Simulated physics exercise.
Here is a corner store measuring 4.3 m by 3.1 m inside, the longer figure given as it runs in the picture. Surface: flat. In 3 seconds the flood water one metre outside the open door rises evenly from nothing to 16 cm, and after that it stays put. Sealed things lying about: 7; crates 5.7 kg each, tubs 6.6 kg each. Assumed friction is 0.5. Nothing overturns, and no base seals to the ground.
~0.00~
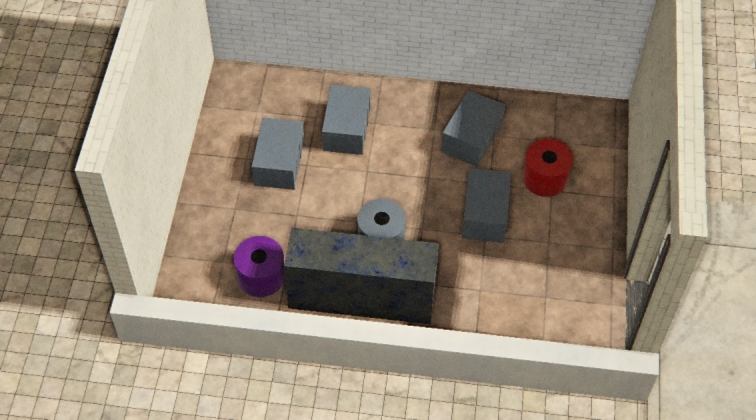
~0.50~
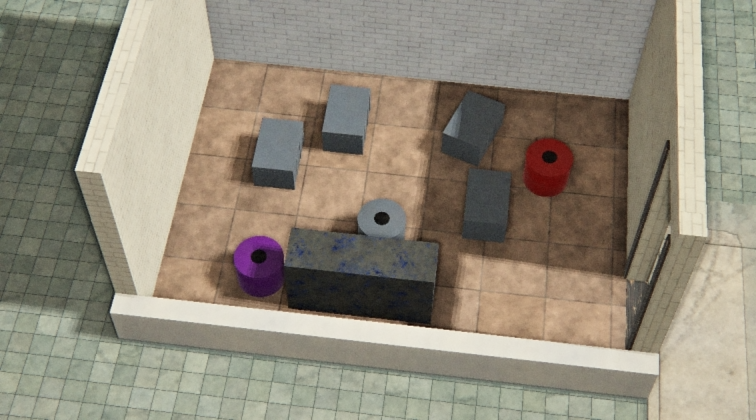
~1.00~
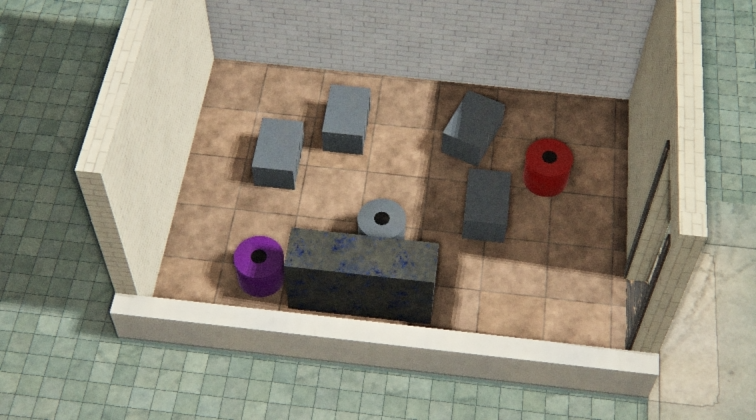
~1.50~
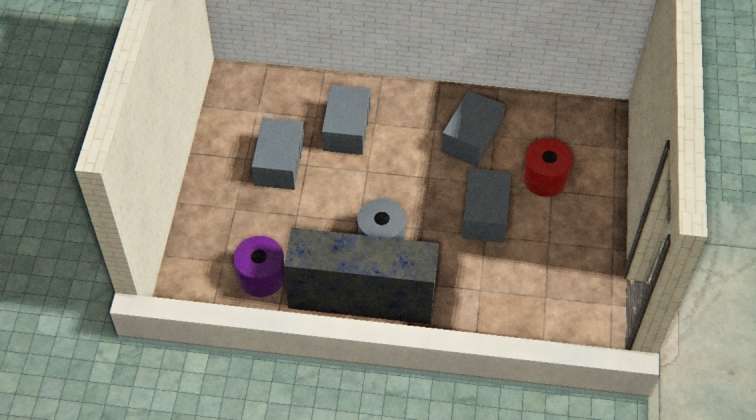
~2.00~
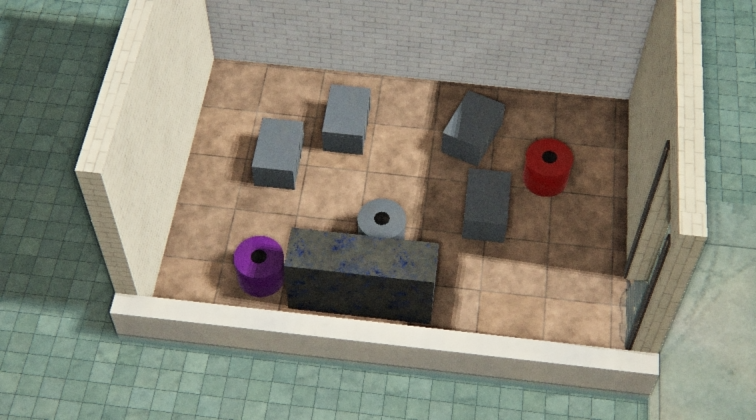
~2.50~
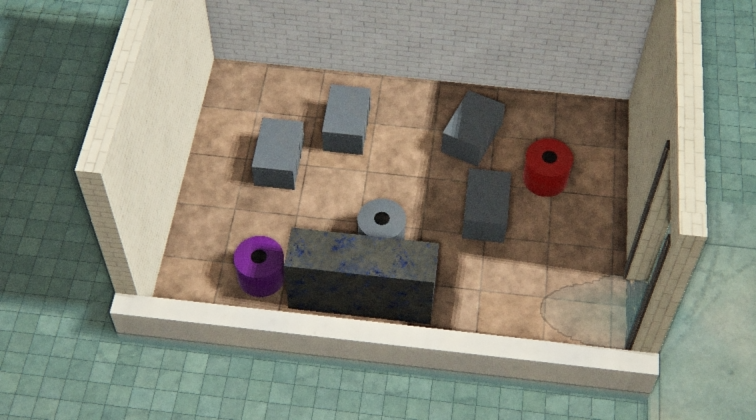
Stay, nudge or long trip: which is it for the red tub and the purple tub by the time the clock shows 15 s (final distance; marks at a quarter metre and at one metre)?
By that time the red tub has not really moved and the purple tub has shifted a little.
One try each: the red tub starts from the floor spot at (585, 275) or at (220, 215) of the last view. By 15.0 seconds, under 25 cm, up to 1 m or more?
At the first spot it winds up well off, and at the second it winds up well off.
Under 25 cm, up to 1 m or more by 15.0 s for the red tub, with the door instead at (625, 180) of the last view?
You'd see the red tub wander off a long way.
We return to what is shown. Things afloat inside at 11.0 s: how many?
I count 5.
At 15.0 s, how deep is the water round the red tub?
4 cm, roughly.
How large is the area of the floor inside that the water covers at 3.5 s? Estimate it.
About 2.5 m2.
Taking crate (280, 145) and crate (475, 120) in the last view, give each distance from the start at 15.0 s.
Shifts: 80 cm / 150 cm.
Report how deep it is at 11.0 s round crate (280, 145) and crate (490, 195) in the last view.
Depth approx. 6 cm / 8 cm.
After 3.5 s the red tub is near (550, 157), 0.0 m from its start, aground; the purple tub is near (259, 257), 0.0 m from its start, aground; 0 afloat.
After 6.8 s the red tub is near (550, 157), 0.0 m from its start, aground; the purple tub is near (259, 257), 0.0 m from its start, aground; 0 afloat.
After 11.0 s the red tub is near (550, 157), 0.0 m from its start, aground; the purple tub is near (259, 257), 0.0 m from its start, aground; 5 afloat.
After 15.0 s the red tub is near (549, 162), 0.1 m from its start, afloat; the purple tub is near (222, 235), 0.4 m from its start, afloat; 7 afloat.
